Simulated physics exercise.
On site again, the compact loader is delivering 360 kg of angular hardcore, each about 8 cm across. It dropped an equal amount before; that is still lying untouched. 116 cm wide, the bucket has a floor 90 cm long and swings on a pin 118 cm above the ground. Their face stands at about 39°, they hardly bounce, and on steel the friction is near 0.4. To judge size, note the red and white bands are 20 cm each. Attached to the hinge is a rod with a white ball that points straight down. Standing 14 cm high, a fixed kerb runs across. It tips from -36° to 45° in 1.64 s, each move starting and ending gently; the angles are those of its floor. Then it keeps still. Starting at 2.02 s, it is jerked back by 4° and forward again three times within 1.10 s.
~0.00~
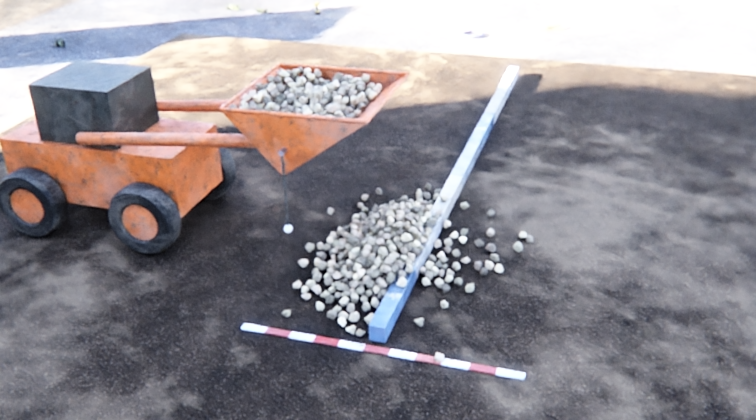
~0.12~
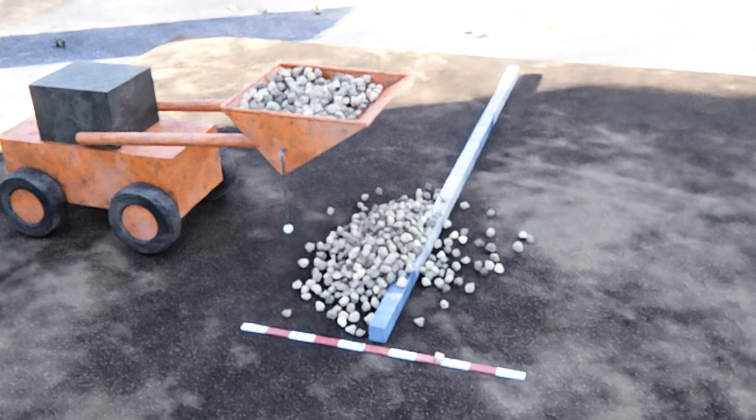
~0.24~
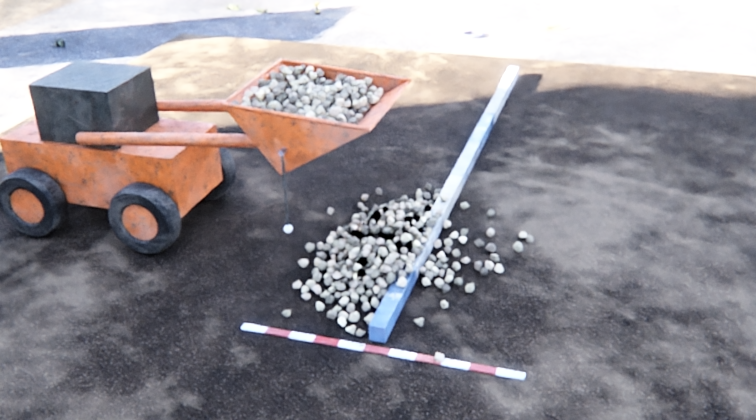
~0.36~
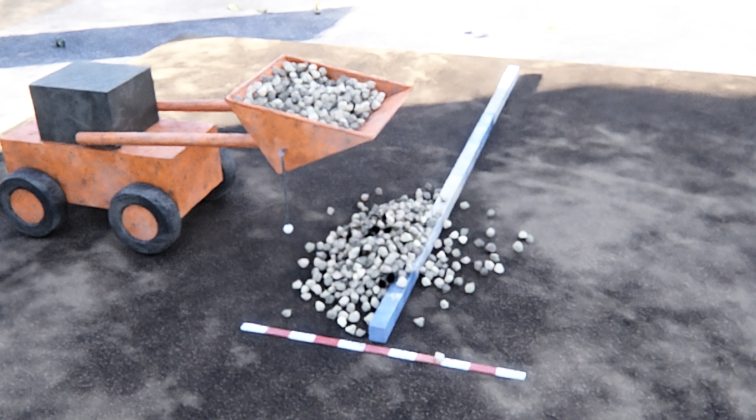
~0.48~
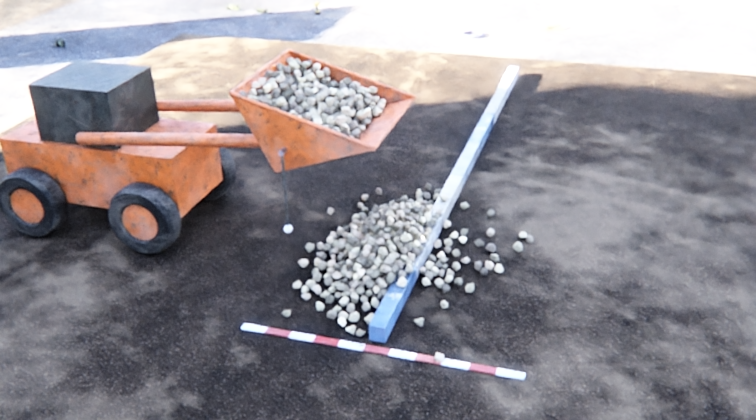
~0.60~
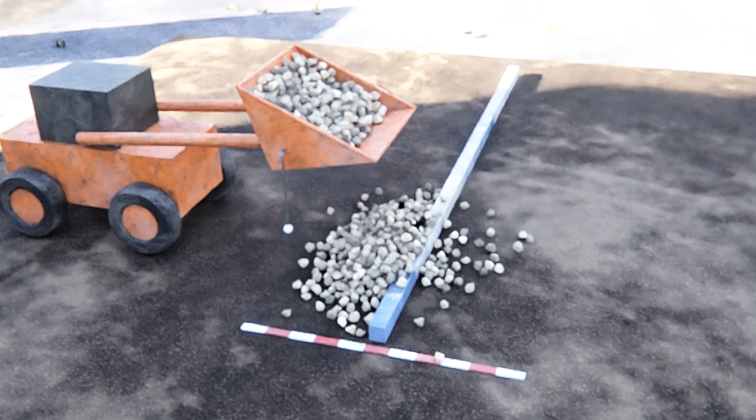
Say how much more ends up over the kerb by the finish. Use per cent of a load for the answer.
Some 26 per cent is added.
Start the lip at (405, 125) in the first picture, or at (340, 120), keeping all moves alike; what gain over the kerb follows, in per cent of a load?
Around 80 percent, then around 5 percent.
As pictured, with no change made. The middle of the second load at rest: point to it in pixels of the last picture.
The middle lies near (391, 236) in the last picture.
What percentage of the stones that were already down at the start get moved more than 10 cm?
Close to 5 in a hundred of them.
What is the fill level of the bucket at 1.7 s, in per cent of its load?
Close to 30 in a hundred is still held.
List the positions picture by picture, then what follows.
In the first picture, lip at (367, 122), floor tilted -36°, highest stones at (313, 81). The earlier load is highest near (399, 219), 30 cm above ground level, 93 % on this side of the kerb, 7 % over the kerb.
In the second picture, the bucket is at -35°, its lip at (368, 124); the top of the load is at (297, 77); the stones move at 0.1 m/s on average.
In the third picture, lip at (370, 130), floor tilted -31°, highest stones at (286, 73); the stones move at 0.2 m/s on average.
In the fourth picture, lip at (373, 138), floor tilted -26°, highest stones at (289, 70); the stones move at 0.2 m/s on average.
In the fifth picture, lip at (375, 149), floor tilted -19°, highest stones at (293, 66); the stones move at 0.3 m/s on average.
In the sixth picture, lip at (376, 161), floor tilted -11°, highest stones at (293, 64); the stones move at 0.3 m/s on average.
After 1.2 s the floor is at 32°; in per cent of one load, 99 in the bucket, 94 on this side of the kerb, 7 over the kerb; the foremost stones are at (504, 254).
After 1.7 s the floor is at 45°; in per cent of one load, 31 in the bucket, 160 on this side of the kerb, 9 over the kerb; the foremost stones are at (504, 254).
After 3.6 s the floor is at 45°; in per cent of one load, 0 in the bucket, 166 on this side of the kerb, 34 over the kerb; the foremost stones are at (521, 257).
After 6.2 s the floor is at 45°; in per cent of one load, 0 in the bucket, 166 on this side of the kerb, 34 over the kerb; the foremost stones are at (521, 257). Net gain over the kerb, 26.
